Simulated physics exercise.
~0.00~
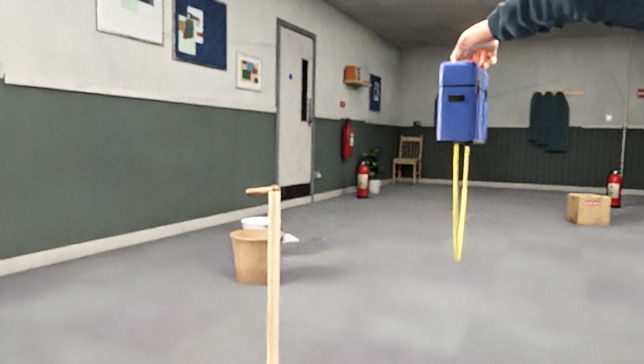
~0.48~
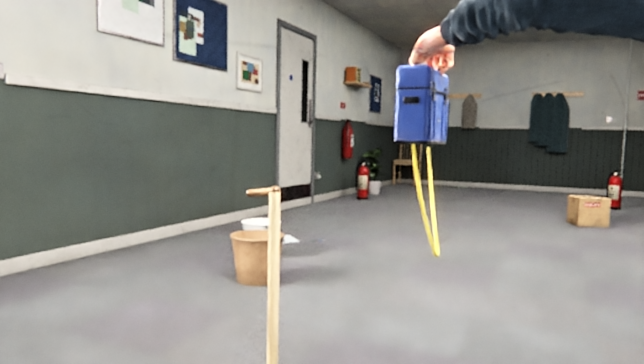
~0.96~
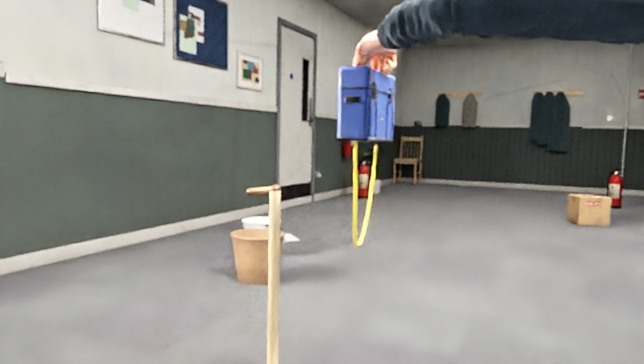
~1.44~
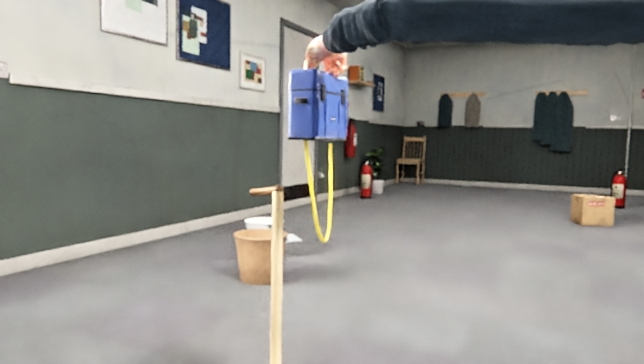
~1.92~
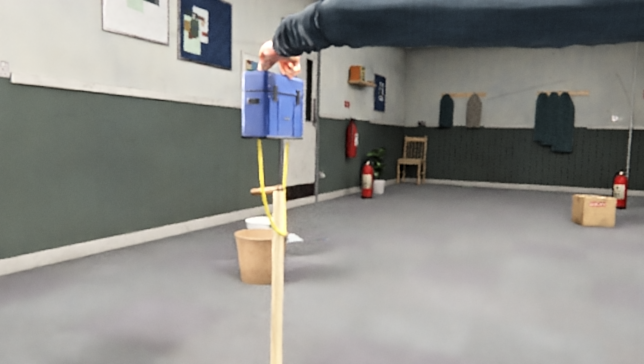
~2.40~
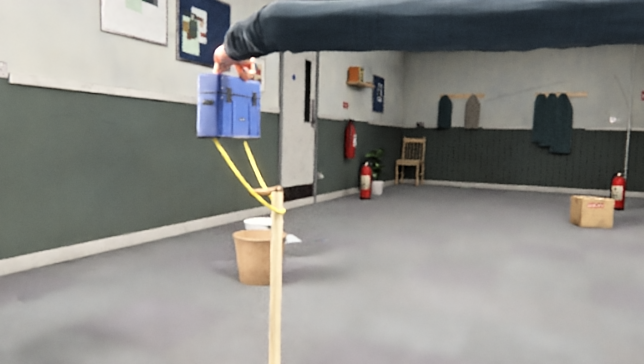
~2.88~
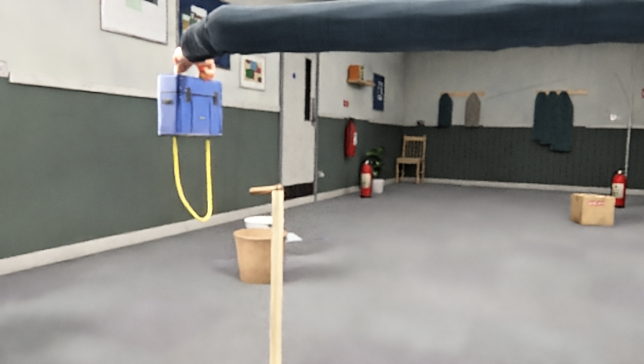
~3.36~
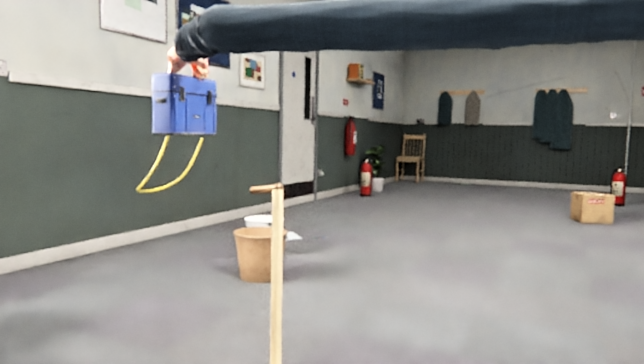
Arm carrying an upright blue case leftward above a hooked wooden post, its yellow loop brushing the post, then swinging clear beyond.
